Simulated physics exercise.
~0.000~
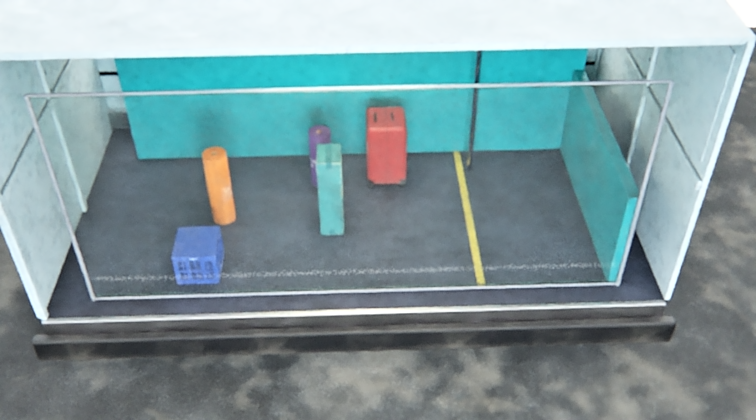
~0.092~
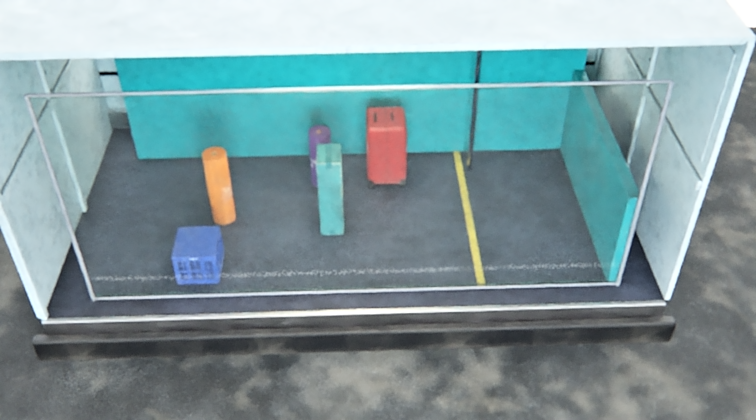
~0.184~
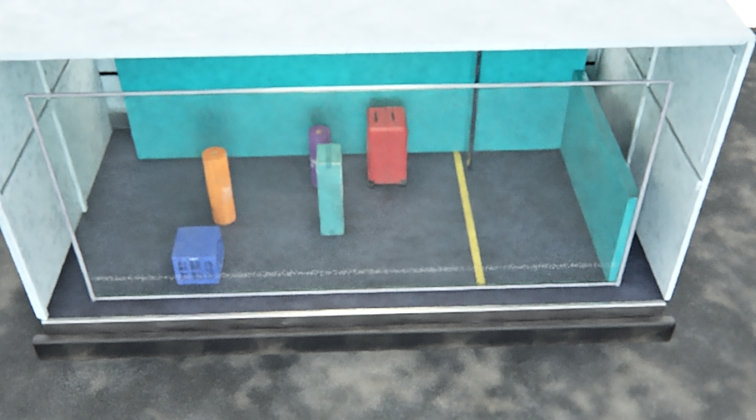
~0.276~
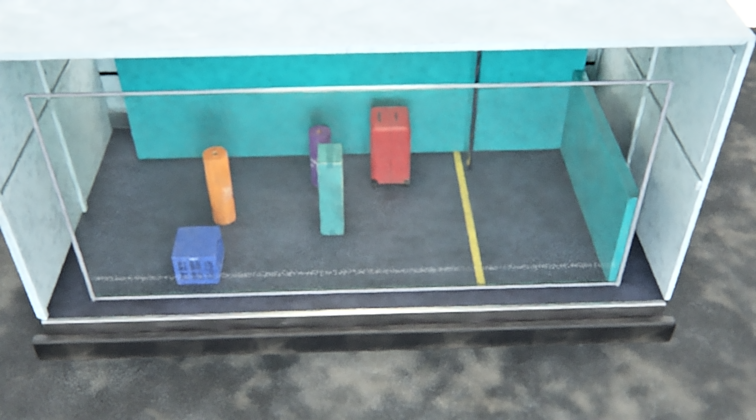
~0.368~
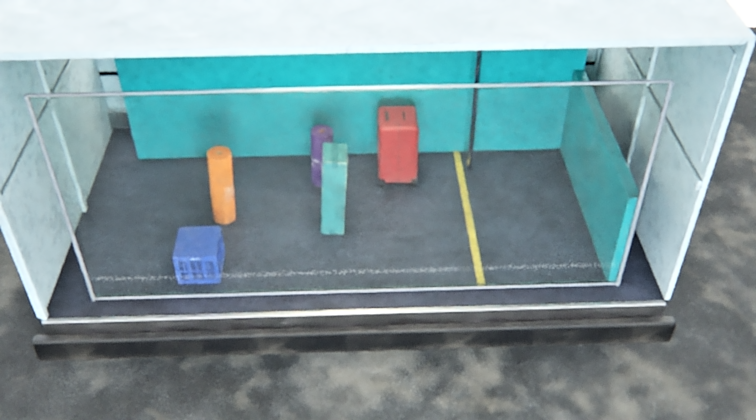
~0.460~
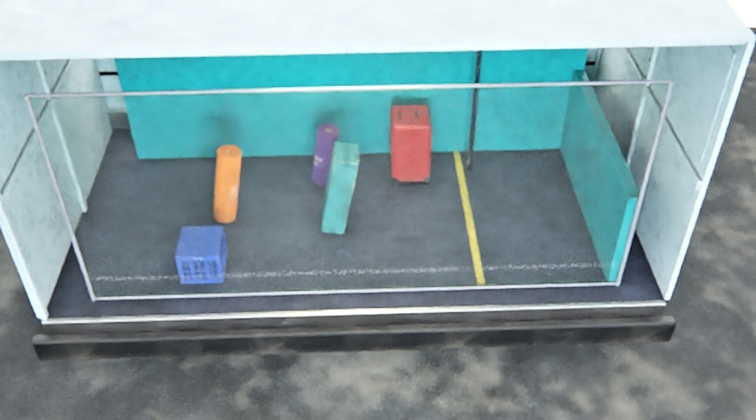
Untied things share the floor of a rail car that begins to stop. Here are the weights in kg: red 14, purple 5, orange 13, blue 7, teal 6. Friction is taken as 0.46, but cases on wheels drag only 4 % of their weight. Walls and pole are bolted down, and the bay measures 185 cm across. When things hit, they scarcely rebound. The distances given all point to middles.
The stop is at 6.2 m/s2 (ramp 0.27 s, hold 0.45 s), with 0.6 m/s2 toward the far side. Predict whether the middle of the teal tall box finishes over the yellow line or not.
Not across.
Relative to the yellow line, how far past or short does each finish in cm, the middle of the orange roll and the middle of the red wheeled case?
Orange roll short by 120, red wheeled case short by 10.
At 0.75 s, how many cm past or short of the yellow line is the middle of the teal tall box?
Roughly 70 cm short.
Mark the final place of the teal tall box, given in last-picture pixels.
(449, 210).
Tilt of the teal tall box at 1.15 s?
Roughly 90°.
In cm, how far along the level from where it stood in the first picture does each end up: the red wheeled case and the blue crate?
Distances - red wheeled case 60, blue crate 45.
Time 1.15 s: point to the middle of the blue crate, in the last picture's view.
It would sit at about pixel (252, 250) then.
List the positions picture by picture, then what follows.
Teal tall box (331, 190), blue crate (199, 255), yellow line (480, 276), in the first picture.
Teal tall box (331, 190), blue crate (199, 255), in the second picture.
Teal tall box (331, 190), blue crate (199, 255), in the third picture.
Teal tall box (331, 190), blue crate (199, 255), in the fourth picture.
Teal tall box (334, 190), blue crate (200, 255), in the fifth picture.
Teal tall box (339, 189), blue crate (203, 255), yellow line (480, 276), in the sixth picture.
After 0.75 s the teal tall box is 72 cm short of the yellow line, tilted 70°, near (388, 203) in the last picture's view.
After 1.15 s the teal tall box is 20 cm short of the yellow line, tilted 90°, near (447, 211) in the last picture's view.
After 1.65 s the teal tall box is 19 cm short of the yellow line, tilted 90°, near (449, 210) in the last picture's view; the blue crate 186 cm short of the yellow line, tilted 0°.
By 3.1 s, red wheeled case stops short of the yellow line; orange roll stops short of the yellow line; blue crate stops short of the yellow line; teal tall box stops short of the yellow line.
